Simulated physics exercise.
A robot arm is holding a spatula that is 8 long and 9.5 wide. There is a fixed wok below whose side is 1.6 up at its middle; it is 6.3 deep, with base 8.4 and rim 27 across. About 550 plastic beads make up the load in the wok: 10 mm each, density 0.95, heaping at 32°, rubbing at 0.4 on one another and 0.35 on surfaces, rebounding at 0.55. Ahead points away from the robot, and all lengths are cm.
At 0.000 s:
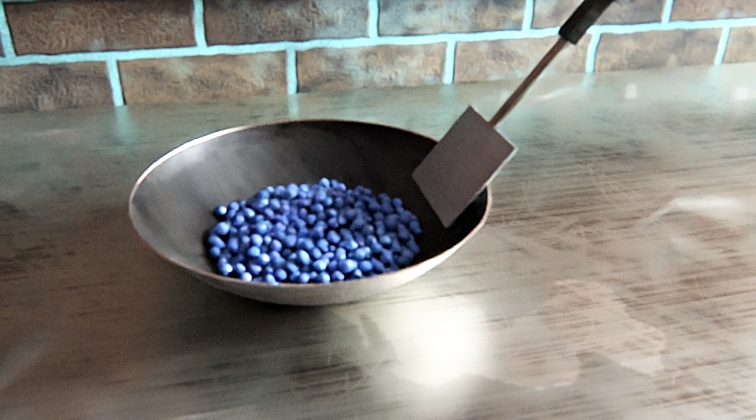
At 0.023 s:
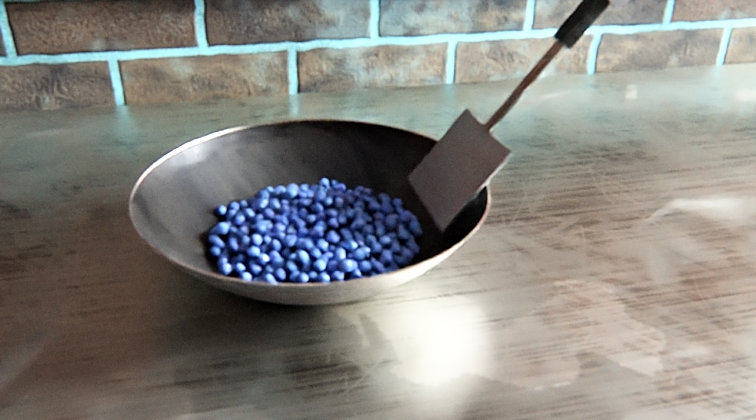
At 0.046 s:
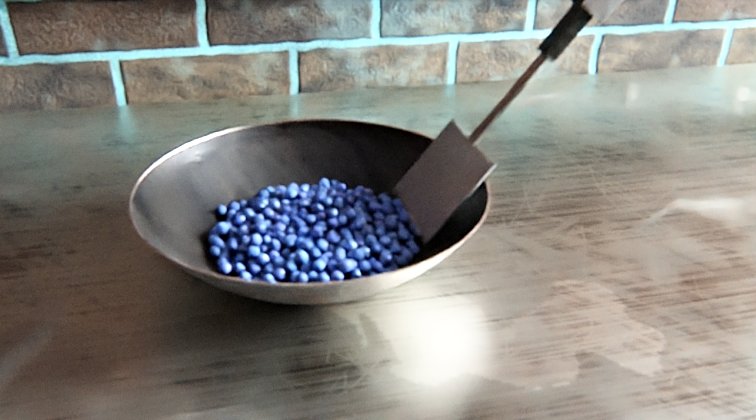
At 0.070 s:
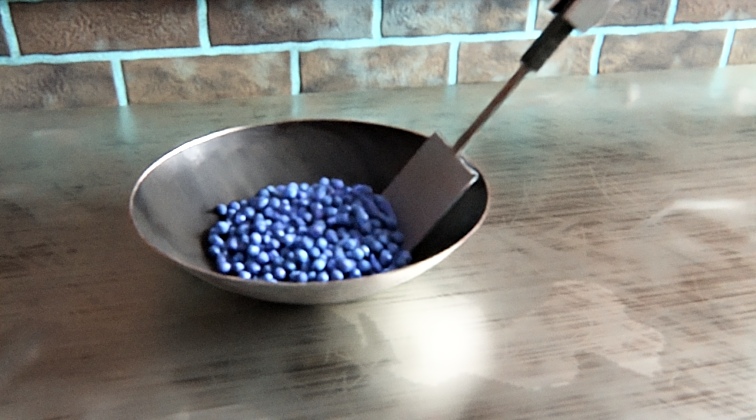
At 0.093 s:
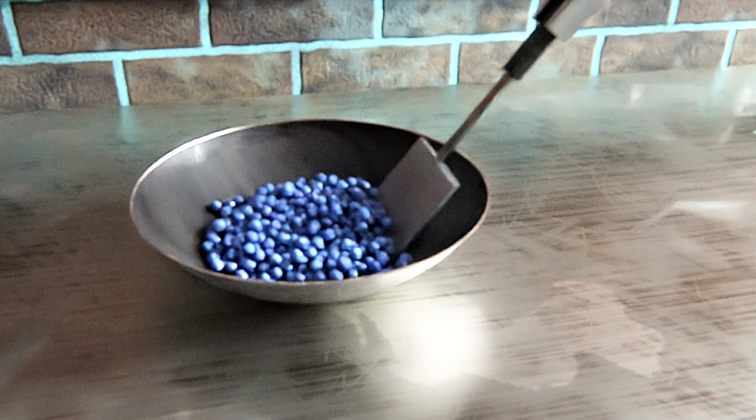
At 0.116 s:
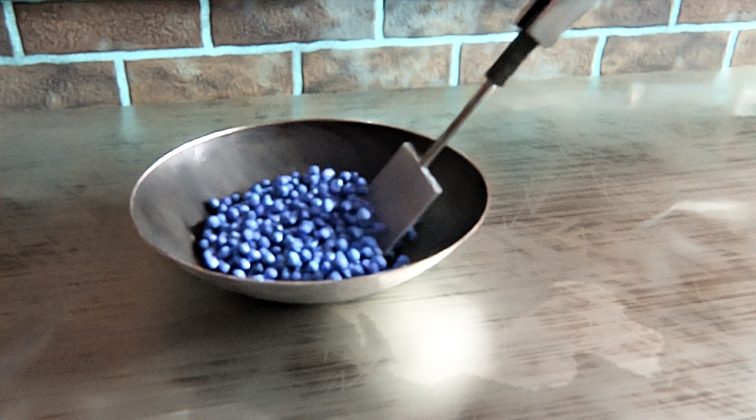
At first, a spatula is tilted above the right side of a dark wok holding a mound of blue beads on a worn tabletop. The spatula lowers into the wok, then moves left against the beads, pushing the mound slightly leftward and heaping it a little higher.
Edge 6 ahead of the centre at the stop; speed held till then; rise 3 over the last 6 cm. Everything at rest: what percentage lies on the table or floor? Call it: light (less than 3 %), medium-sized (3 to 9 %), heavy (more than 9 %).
It comes out light.
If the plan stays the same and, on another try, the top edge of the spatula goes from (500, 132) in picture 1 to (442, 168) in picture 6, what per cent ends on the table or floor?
I'd put it at roughly 0 per cent.
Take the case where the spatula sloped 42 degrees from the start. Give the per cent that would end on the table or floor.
My guess is close to 0 per cent.
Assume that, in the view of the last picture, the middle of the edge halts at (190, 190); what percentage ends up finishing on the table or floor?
Around 30 percent.
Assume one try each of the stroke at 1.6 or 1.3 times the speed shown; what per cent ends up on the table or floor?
Some 15 per cent, then some 5 per cent, on the table or floor.
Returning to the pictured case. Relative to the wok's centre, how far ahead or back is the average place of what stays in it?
Forward offset: Roughly 4.0 cm.
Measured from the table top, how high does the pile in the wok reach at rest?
Roughly 6.0 cm.
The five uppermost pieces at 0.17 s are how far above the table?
Around 4 cm above the table.
After 0.17 s, sloping 51°, highest piece 5 above the table; 551 in the wok.
After 0.23 s, sloping 51°, highest piece 5 above the table; 551 in the wok.
After 0.46 s, sloping 51°, highest piece 6 above the table; 551 in the wok.
After 1.51 s, sloping 51°, highest piece 6 above the table; 551 in the wok.
In the end, 551 in the wok. That is 0 % on the table or floor.
